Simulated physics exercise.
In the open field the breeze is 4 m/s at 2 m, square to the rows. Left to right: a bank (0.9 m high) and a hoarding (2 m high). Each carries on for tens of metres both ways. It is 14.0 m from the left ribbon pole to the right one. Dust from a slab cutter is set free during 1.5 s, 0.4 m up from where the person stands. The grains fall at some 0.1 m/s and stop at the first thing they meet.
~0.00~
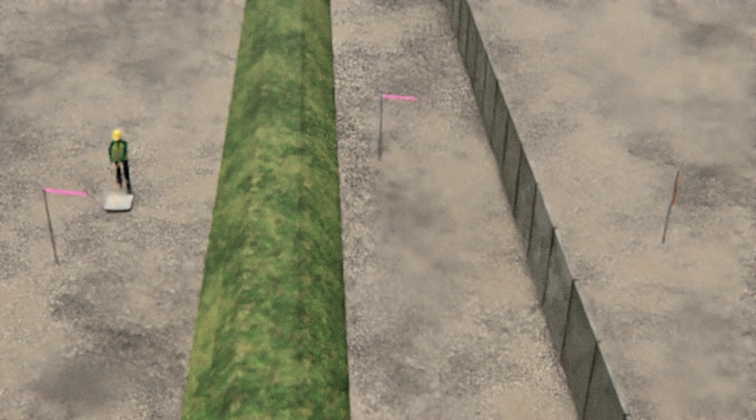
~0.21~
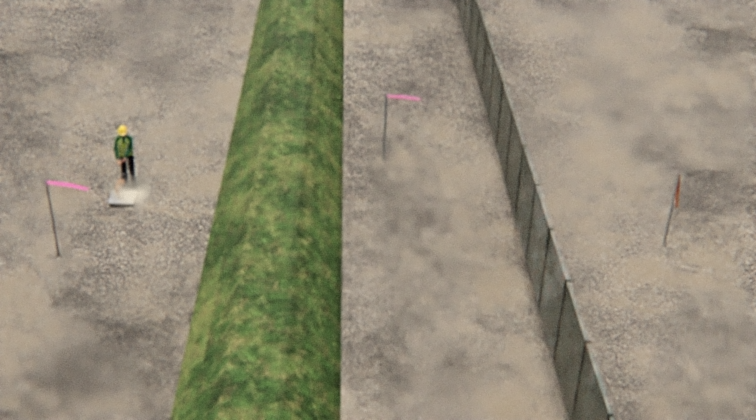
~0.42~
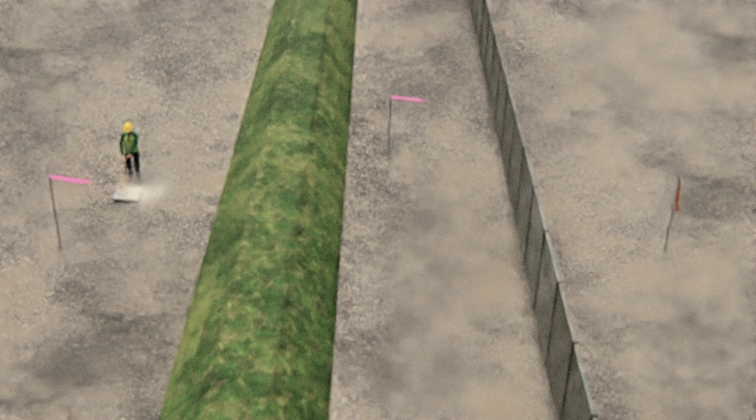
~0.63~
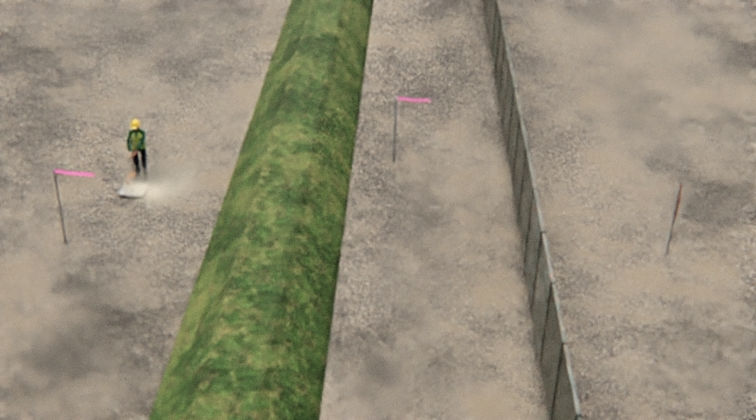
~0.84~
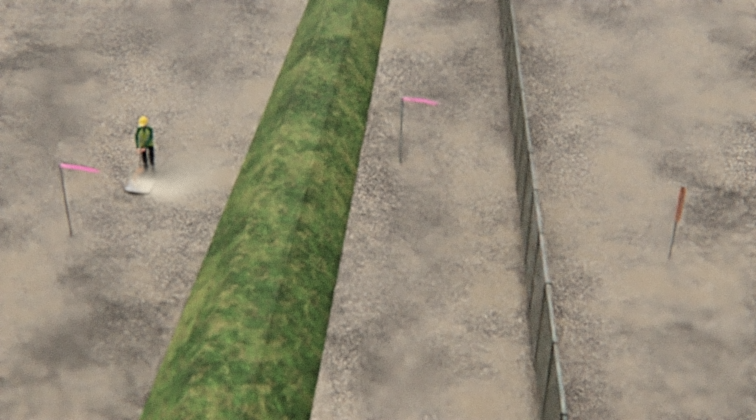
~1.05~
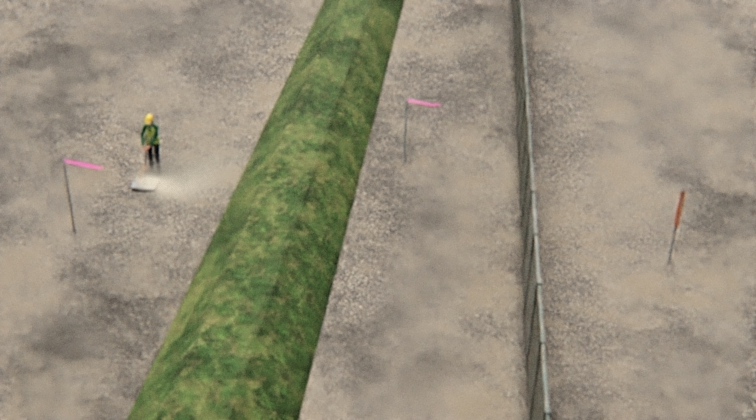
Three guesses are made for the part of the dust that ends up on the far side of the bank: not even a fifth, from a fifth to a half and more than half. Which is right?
It is above half that ends up on the far side.
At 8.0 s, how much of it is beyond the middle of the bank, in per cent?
Some 65 per cent.
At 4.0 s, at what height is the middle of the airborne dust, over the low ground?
Roughly 2.0 m up.
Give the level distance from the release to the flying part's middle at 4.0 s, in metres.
About 7.5 m.
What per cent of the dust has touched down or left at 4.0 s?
About 35 %.
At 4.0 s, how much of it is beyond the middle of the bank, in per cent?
Near 60 %.
After 2.5 s, 21 % is no longer flying here, and 28 % is beyond the bank; the middle of what still flies is 1.0 m above the low ground, near (252, 162).
After 4.0 s, 34 % is no longer flying here, and 61 % is beyond the bank; the middle of what still flies is 2.0 m above the low ground, near (435, 137).
After 8.0 s, 42 % is no longer flying here, and 66 % is beyond the bank.
After 20.0 s, 93 % is no longer flying here, and 66 % is beyond the bank.
After 45.0 s, 99 % is no longer flying here, and 66 % is beyond the bank.
